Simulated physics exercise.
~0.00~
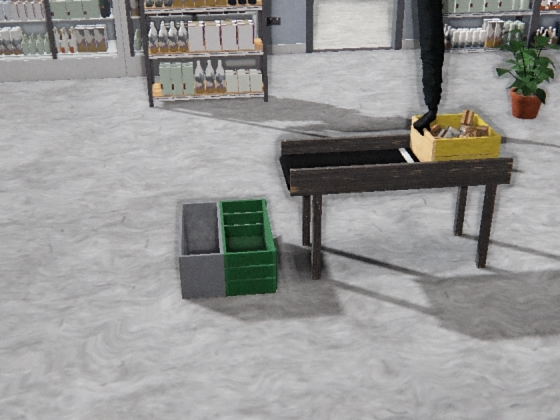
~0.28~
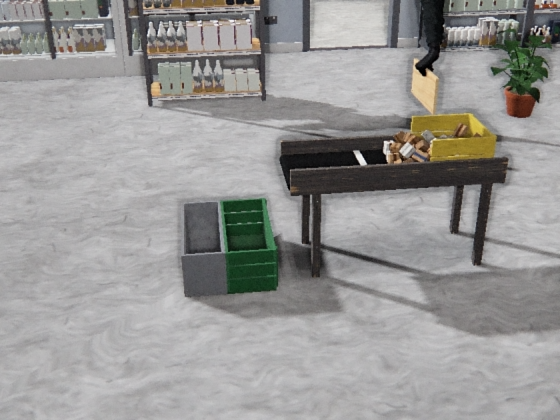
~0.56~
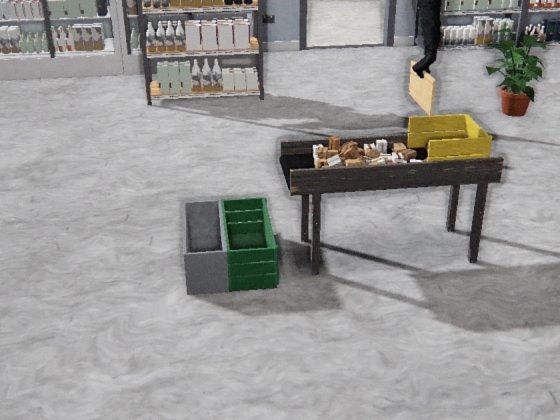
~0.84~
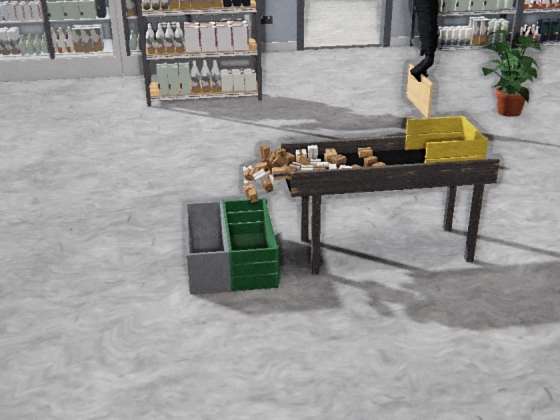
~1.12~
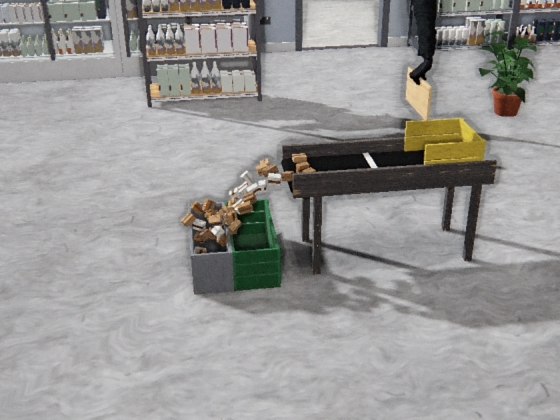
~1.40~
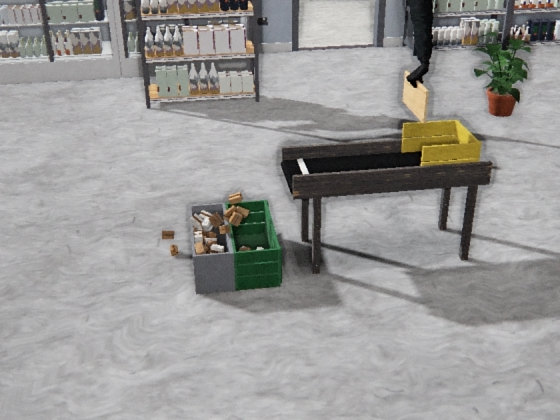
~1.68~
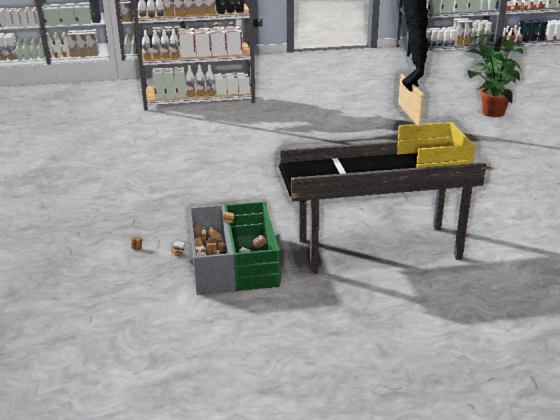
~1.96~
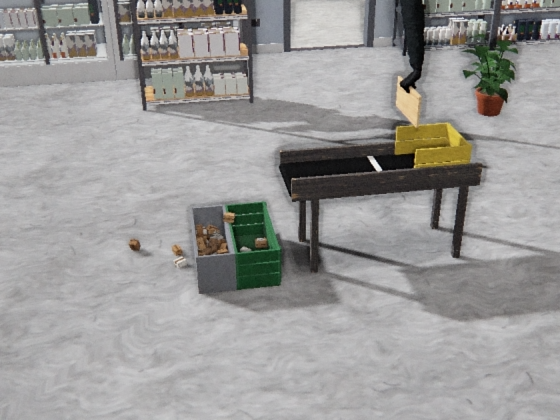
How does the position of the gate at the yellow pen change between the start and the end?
At the start the gate is down at the pen, where the black hand reaches for it. By the end it is raised, with the hand holding it upright above the pen.
